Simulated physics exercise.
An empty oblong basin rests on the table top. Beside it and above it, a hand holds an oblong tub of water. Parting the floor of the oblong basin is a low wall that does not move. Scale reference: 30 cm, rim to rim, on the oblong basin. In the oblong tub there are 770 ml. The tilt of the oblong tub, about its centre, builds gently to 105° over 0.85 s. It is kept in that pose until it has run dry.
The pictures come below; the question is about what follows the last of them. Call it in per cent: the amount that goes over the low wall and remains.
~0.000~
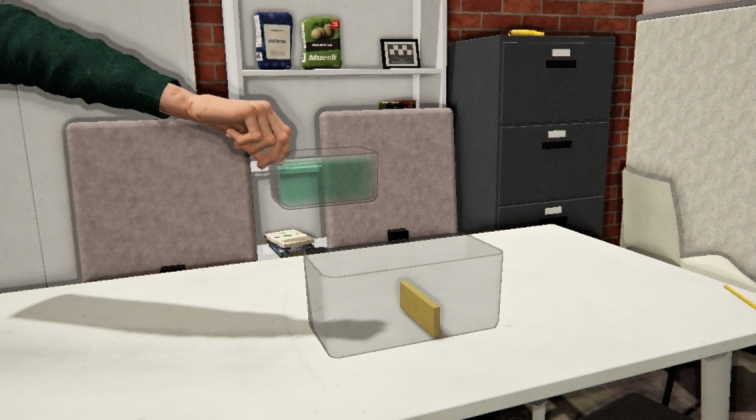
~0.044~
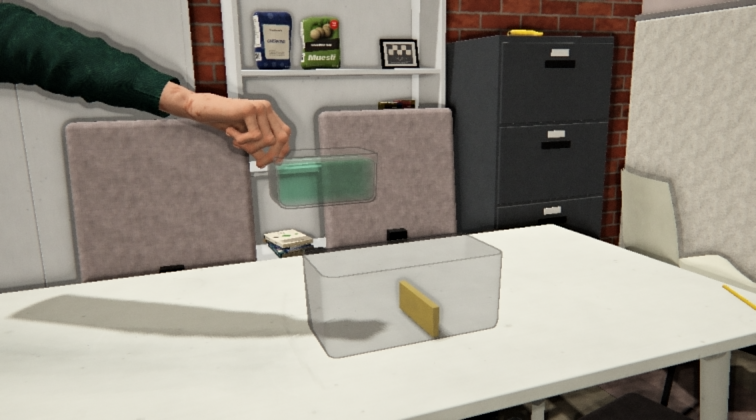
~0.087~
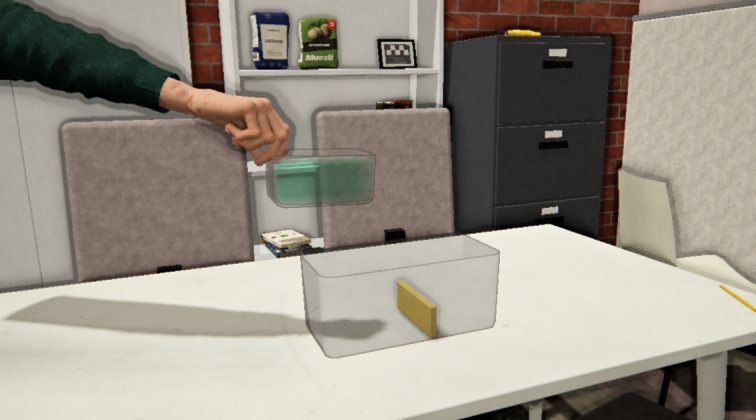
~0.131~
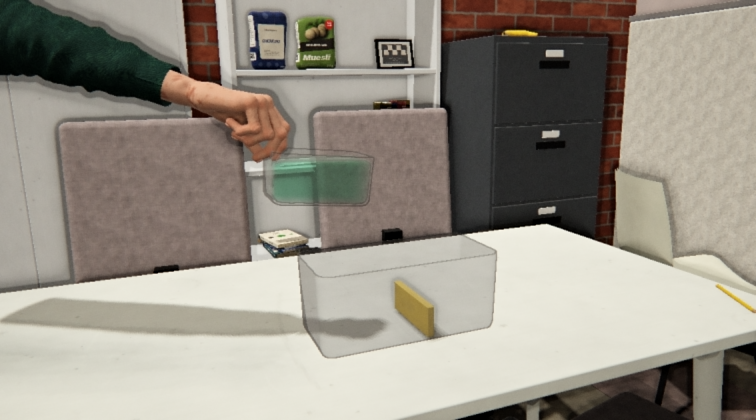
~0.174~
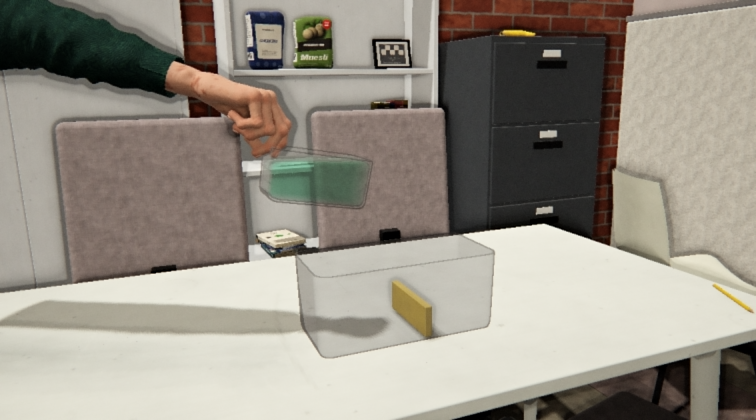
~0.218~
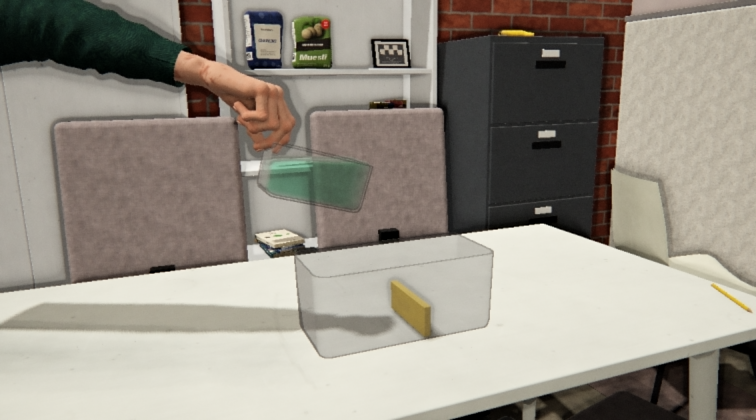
I would put it at about 38 per cent.
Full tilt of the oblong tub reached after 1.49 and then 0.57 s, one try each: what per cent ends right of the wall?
Respectively 50 and 20 %.
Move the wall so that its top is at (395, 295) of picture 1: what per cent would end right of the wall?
Around 70 %, I'd say.
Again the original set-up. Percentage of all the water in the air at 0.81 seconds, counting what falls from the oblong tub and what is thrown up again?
About 4 percent.
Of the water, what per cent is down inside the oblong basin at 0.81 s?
88 per cent, give or take a little.
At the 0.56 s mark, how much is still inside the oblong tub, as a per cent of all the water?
36 %.
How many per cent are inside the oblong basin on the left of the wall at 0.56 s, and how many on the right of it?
Left roughly 10 per cent, right roughly 12.
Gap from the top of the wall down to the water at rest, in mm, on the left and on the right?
32 mm left, 32 mm right.
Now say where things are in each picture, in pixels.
It leans 0°; its right rim is at (369, 151); the water meets the walls at (273, 163) and (367, 157); the oblong basin's rim runs from (313, 266) to (484, 243); the wall's top is at (419, 294), in the first frame.
It leans 1°; its right rim is at (369, 151); the water meets the walls at (272, 163) and (366, 157), in the second frame.
It leans 3°; its right rim is at (367, 153); the water meets the walls at (271, 162) and (364, 158), in the third frame.
It leans 6°; its right rim is at (365, 156); the water meets the walls at (269, 161) and (363, 159), in the fourth frame.
It leans 10°; its right rim is at (364, 160); the water meets the walls at (267, 161) and (362, 159), in the fifth frame.
It leans 16°; its right rim is at (364, 164); the water meets the walls at (266, 161) and (362, 160), in the sixth frame.
Then, 0.56 s in, the tilt is 77° and 36 per cent is still to pour, 10 is left of the wall and 12 right of it.
Then, 0.81 s in, the tilt is 104° and 6 per cent is still to pour, 48 is left of the wall and 39 right of it.
Then, 1.07 s in, the tilt is 105° and 0 per cent is still to pour, 56 is left of the wall and 38 right of it.
Then, 1.35 s in, the tilt is 105° and 0 per cent is still to pour, 58 is left of the wall and 38 right of it.
Finally, 58 per cent lies left of the wall, 38 right of it and 4 outside.
